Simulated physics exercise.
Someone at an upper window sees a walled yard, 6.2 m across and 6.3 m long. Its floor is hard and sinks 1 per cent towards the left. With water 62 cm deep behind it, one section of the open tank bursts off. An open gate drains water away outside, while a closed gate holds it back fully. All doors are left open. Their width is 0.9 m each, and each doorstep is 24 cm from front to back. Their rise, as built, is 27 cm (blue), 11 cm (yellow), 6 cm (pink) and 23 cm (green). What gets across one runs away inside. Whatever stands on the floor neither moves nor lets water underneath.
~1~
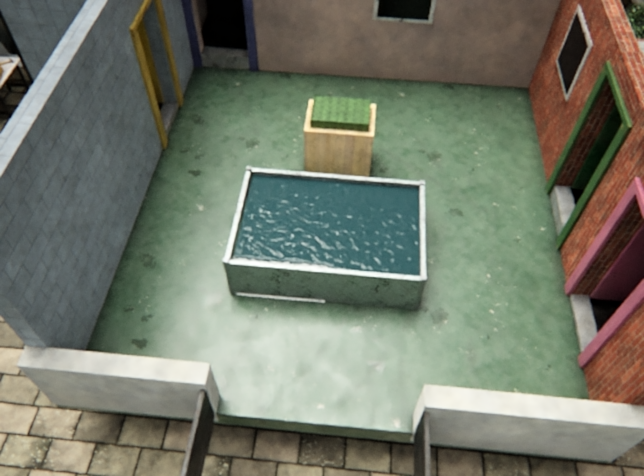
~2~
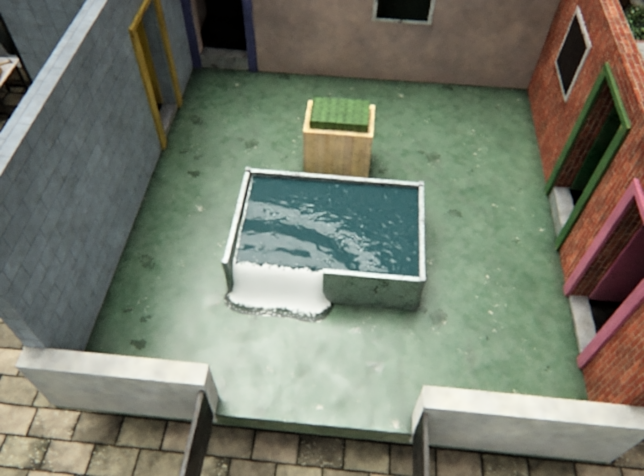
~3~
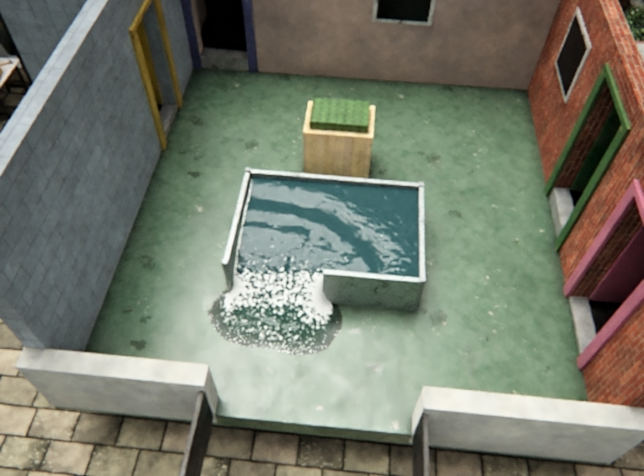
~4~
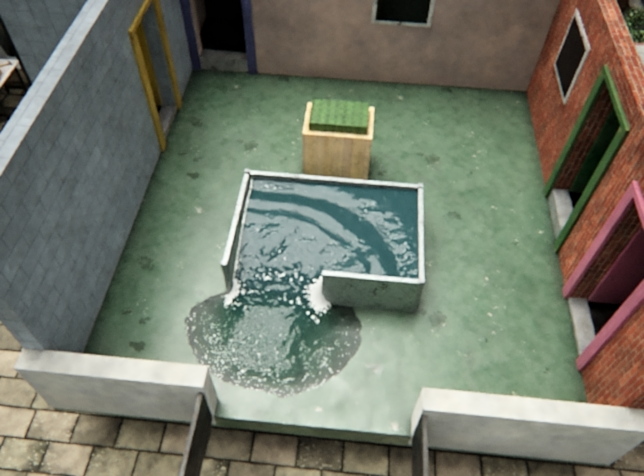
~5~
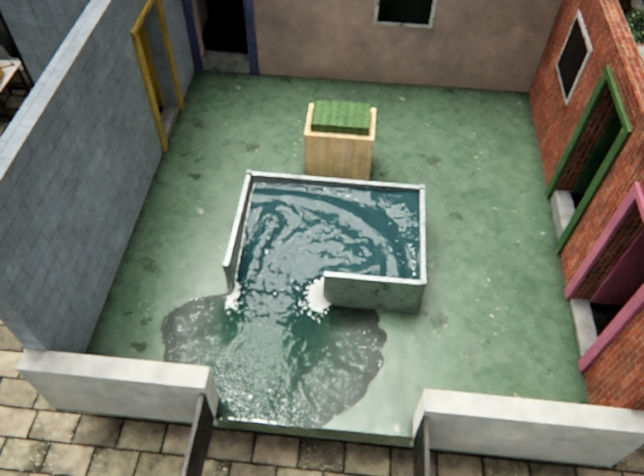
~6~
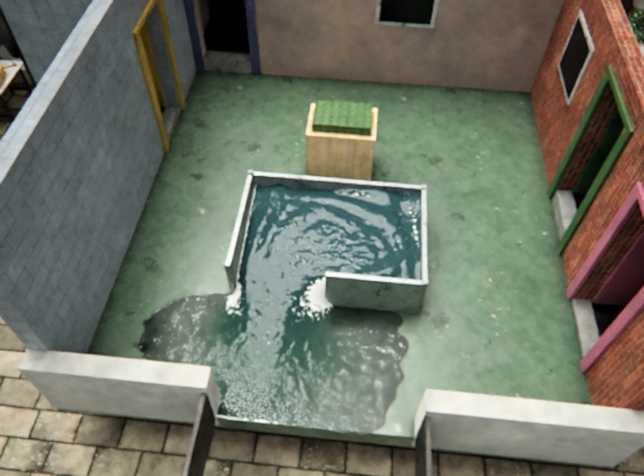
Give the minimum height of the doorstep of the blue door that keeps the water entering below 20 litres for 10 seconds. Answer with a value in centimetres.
Minimum height: About 7 cm.
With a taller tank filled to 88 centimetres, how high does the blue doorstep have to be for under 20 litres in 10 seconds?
Required height: Approx. 10.5 cm.
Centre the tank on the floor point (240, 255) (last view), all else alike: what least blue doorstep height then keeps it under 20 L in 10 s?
That setup calls for roughly 12.0 cm.
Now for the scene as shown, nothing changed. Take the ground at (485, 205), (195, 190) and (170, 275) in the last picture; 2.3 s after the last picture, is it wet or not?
First bone-dry, second wet through, third wet through.
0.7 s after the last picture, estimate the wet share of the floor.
Around 15 per cent of the free floor.
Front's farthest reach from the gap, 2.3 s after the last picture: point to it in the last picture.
Pixel close to (170, 141).
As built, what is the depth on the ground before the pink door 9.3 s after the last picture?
Lab note: Depth approx. 0.0 cm.
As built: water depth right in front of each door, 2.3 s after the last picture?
Blue door 0 cm, yellow door 1 cm, pink door 0 cm, green door 0 cm.
Then, 0.7 s after the last picture water covers 15 % of the floor, deepest (36 cm) near (208, 396); it has not reached the blue door.
Then, 2.3 s after the last picture water covers 25 % of the floor, deepest (28 cm) near (91, 384); it has not reached the blue door.
Then, 9.3 s after the last picture water covers 55 % of the floor, deepest (8 cm) near (173, 133); 7 cm at the blue door, 0 litres in over its 27 cm doorstep.
At the blue door as built, the water peaked near 11 cm, 4.1 s after the last picture.
With a doorstep of 6 cm, 32 litres would have come in within the 10 s; with 8 cm, 9 litres. So under 20 litres takes about 7 cm.
